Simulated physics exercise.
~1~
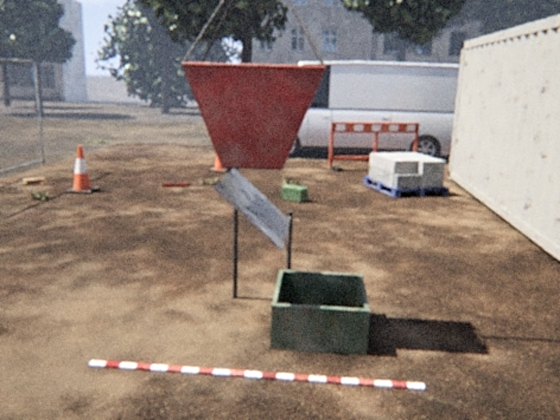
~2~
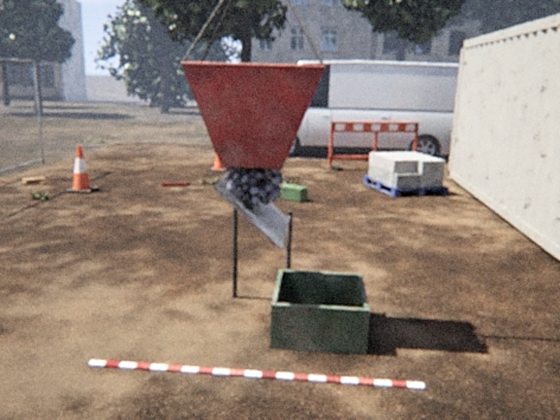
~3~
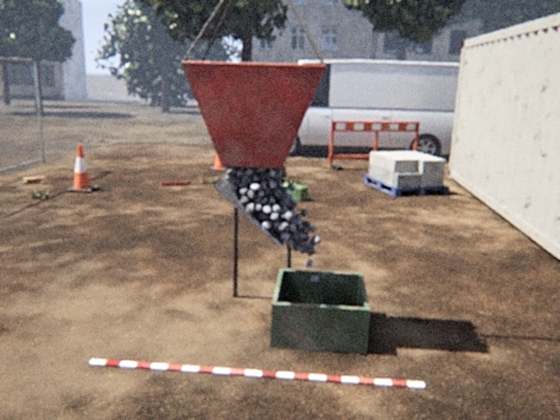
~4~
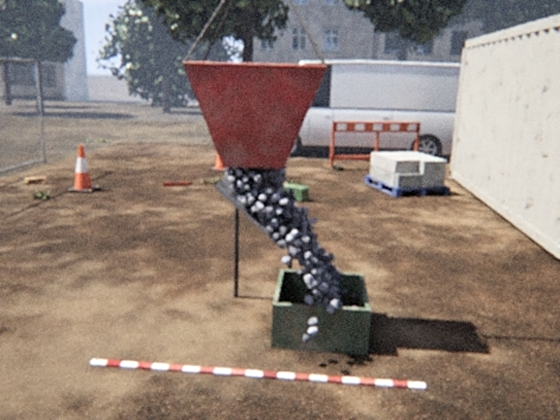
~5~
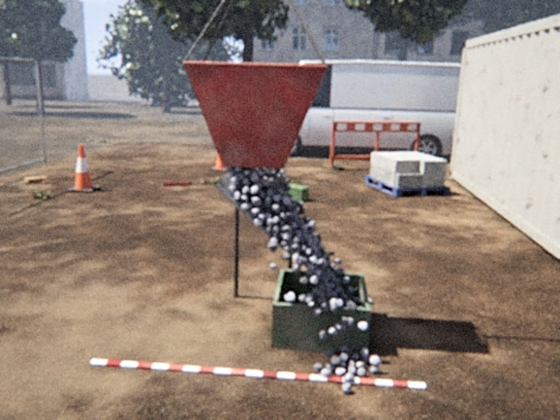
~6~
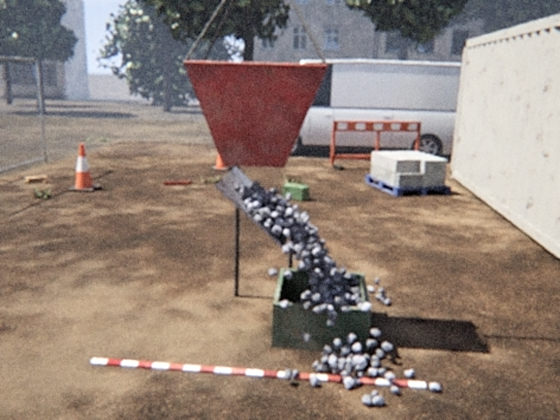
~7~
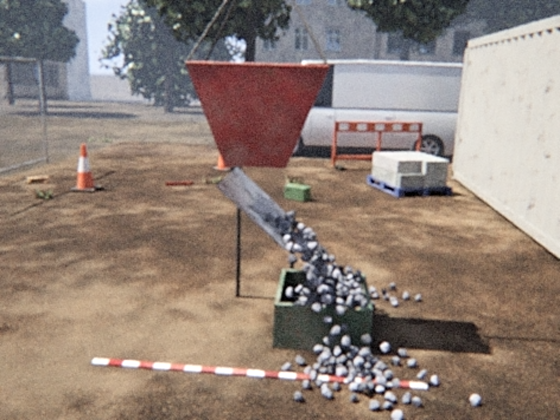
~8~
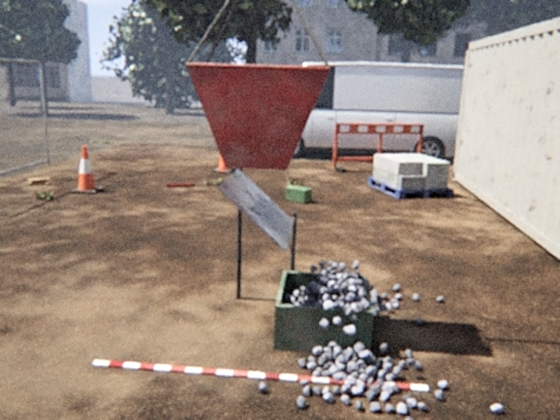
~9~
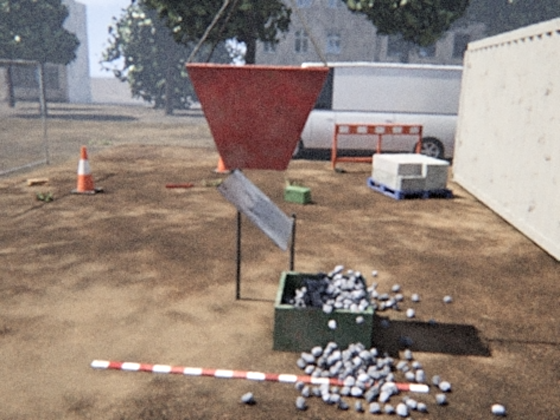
On a bare dirt yard with a white van, a pale container and traffic cones behind, a red skip hangs above a sloping steel plate, with an open green bin below and a red-and-white striped staff on the ground. Grey stones drop from the bottom of the skip onto the steel. They slide down to the right and pour into the bin, some spilling over its front and right side. The flow thins until the steel is bare. Most of the stones end heaped in the bin, while the rest lie scattered in front and to the right, around the staff's end.
